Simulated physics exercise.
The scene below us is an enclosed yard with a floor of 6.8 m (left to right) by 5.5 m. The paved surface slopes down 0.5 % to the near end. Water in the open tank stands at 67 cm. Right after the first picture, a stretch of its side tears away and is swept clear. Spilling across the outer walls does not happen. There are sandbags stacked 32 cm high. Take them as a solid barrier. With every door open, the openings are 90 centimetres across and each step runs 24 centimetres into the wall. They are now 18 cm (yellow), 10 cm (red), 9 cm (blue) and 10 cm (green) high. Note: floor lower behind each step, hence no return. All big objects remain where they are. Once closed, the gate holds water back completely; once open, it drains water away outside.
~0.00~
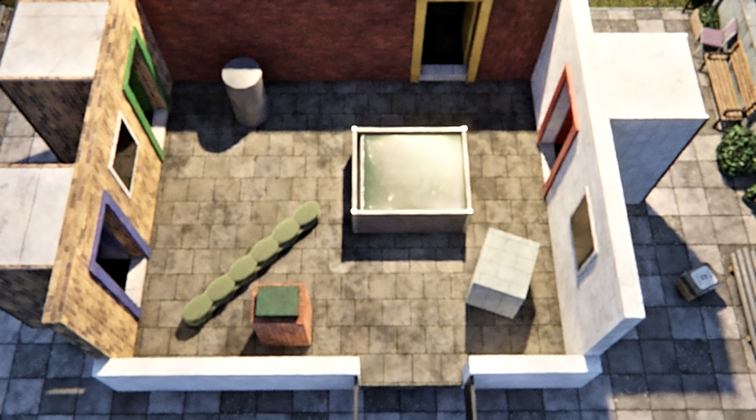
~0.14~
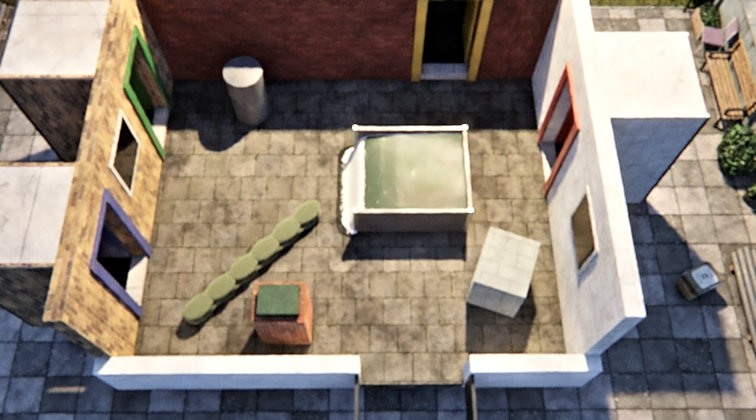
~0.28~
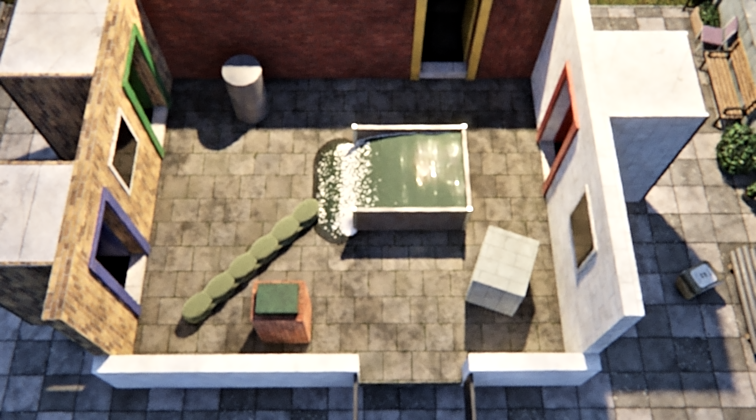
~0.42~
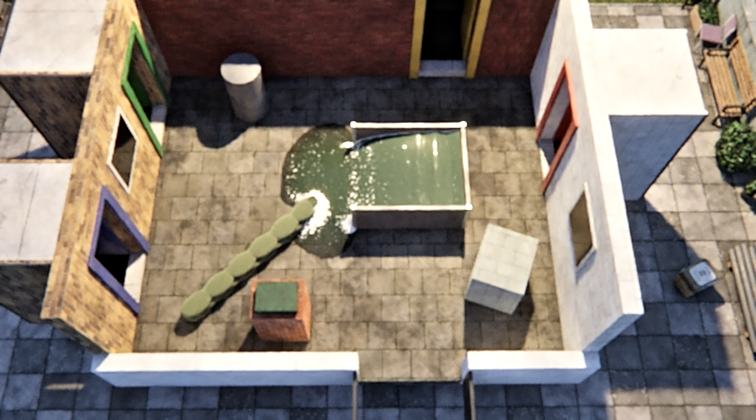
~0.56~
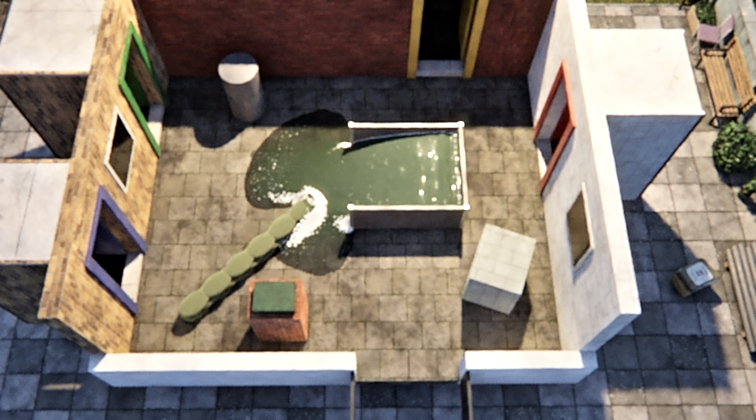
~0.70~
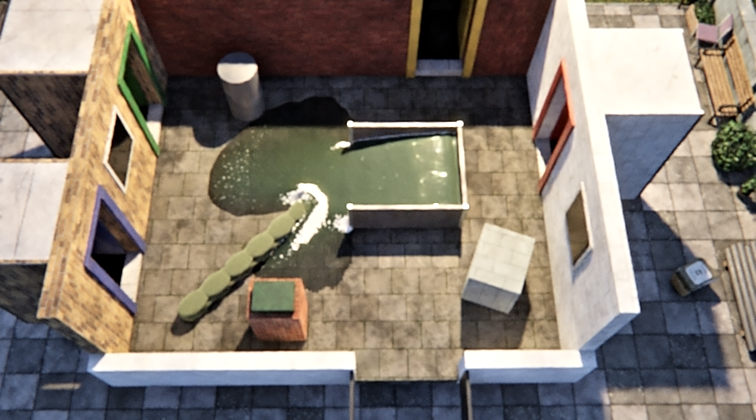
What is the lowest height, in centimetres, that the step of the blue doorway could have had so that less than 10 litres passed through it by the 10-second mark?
About 10.5 cm.
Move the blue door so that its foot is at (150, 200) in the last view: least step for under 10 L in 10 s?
It needs about 19 cm.
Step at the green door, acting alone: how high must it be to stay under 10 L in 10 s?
Green - roughly 25 cm.
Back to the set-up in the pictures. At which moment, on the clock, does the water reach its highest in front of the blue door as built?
Peak: Close to 5.5 s.
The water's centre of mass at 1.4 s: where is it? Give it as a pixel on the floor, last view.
Approximately (331, 187).
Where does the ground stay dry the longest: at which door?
The red door.
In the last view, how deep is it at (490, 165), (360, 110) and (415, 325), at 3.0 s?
About 0, 0 and 1 cm.
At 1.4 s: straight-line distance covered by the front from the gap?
Around 3.8 m from the gap.
After 1.4 s water covers 35 % of the floor, deepest (42 cm) near (318, 208); it has not reached the blue door.
After 3.0 s water covers 55 % of the floor, deepest (26 cm) near (169, 79); 8 cm at the blue door, 0 litres in over its 9 cm step.
After 10.0 s water covers 90 % of the floor, deepest (8 cm) near (127, 366); 7 cm at the blue door, 22 litres in over its 9 cm step.
At the blue door as built, the water arrived by 1.8 s and peaked near 14 cm at 5.4 s.
Run again over the same 10 s with other heights there, 18 litres in over 9.5 cm, 2 litres over 12.5 cm. The limit of 10 litres is kept from about 10.5 cm up.
